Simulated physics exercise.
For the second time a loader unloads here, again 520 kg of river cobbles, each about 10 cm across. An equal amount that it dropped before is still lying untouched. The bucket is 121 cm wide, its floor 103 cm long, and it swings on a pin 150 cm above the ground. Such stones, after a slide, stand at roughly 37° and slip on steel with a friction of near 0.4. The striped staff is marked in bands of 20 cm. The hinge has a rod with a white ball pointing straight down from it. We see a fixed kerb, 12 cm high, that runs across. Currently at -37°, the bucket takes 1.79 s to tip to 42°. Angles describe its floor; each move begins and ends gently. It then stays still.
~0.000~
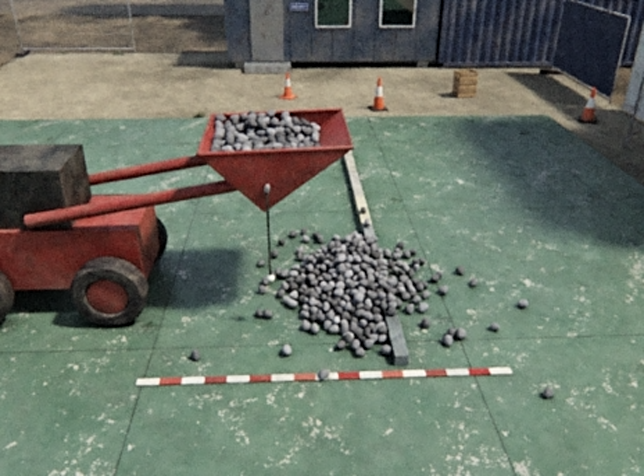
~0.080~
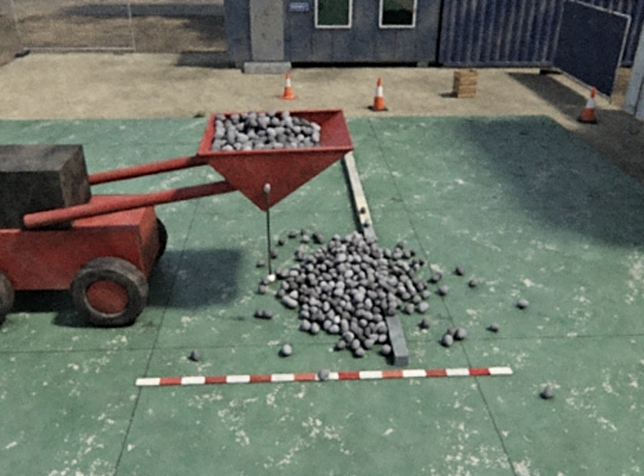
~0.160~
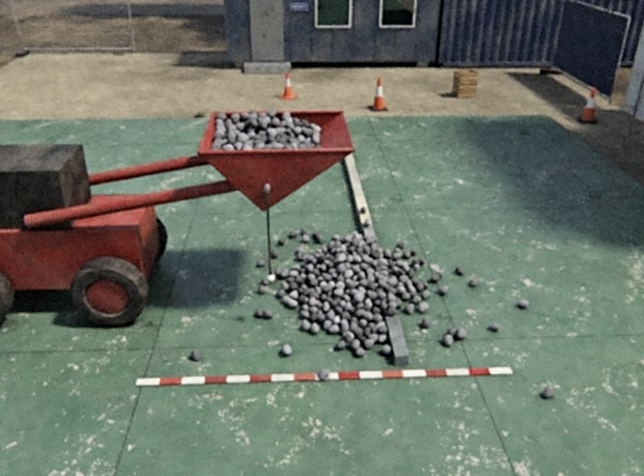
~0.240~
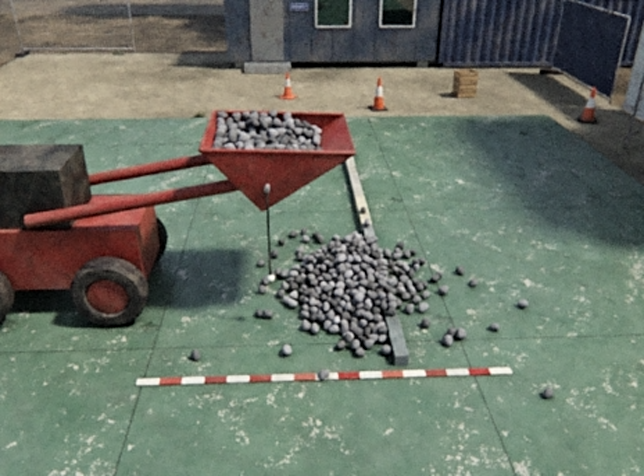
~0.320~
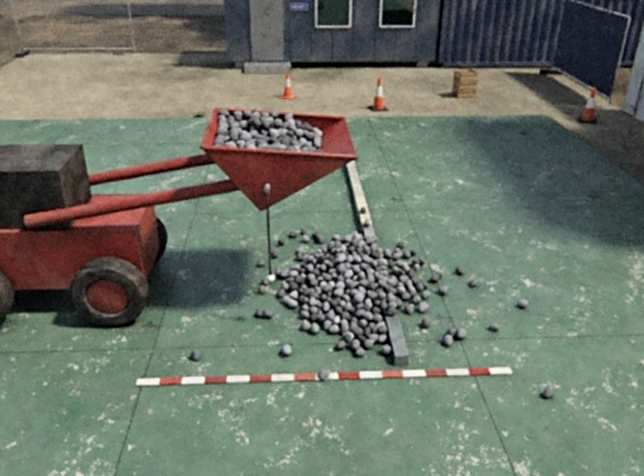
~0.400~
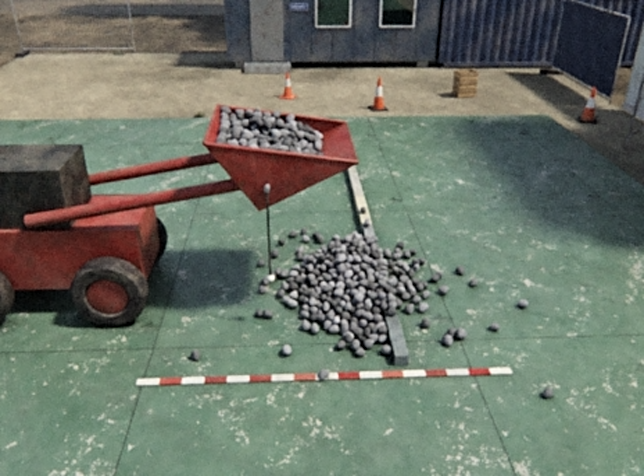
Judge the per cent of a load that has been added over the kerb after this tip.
The added amount is roughly 44 per cent of a load.
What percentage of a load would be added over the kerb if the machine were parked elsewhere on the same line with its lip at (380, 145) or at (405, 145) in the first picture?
Roughly 75 and 95 per cent, in that order.
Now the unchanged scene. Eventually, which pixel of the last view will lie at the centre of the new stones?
Roughly at (371, 274) in the last picture.
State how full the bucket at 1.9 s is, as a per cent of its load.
Held: Around 30 % of the load.
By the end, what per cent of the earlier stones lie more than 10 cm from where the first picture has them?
Close to 25 in a hundred of them.
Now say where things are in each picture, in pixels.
The first frame shows lip at (353, 148), floor tilted -37°, highest stones at (262, 120). The earlier load is highest near (354, 261), 30 cm above ground level, 90 % on this side of the kerb, 10 % over the kerb.
The second frame shows lip at (354, 148), floor tilted -37°, highest stones at (254, 120); the stones move at 0.1 m/s on average.
In the third frame, the bucket is at -35°, its lip at (354, 150); the top of the load is at (247, 120); the stones move at 0.1 m/s on average.
The fourth frame shows lip at (356, 153), floor tilted -33°, highest stones at (244, 118); the stones move at 0.1 m/s on average.
In the fifth frame, the bucket is at -30°, its lip at (357, 157); the top of the load is at (239, 118); the stones move at 0.2 m/s on average.
The sixth frame shows lip at (358, 162), floor tilted -27°, highest stones at (231, 118); the stones move at 0.2 m/s on average.
After 1.3 s the floor is at 30°; in per cent of one load, 100 in the bucket, 90 on this side of the kerb, 10 over the kerb; the foremost stones are at (478, 306).
After 1.9 s the floor is at 42°; in per cent of one load, 28 in the bucket, 157 on this side of the kerb, 16 over the kerb; the foremost stones are at (478, 306).
After 2.2 s the floor is at 42°; in per cent of one load, 0 in the bucket, 161 on this side of the kerb, 39 over the kerb; the foremost stones are at (484, 301).
After 5.0 s the floor is at 42°; in per cent of one load, 0 in the bucket, 146 on this side of the kerb, 54 over the kerb; the foremost stones are at (503, 278). Net gain over the kerb, 44.
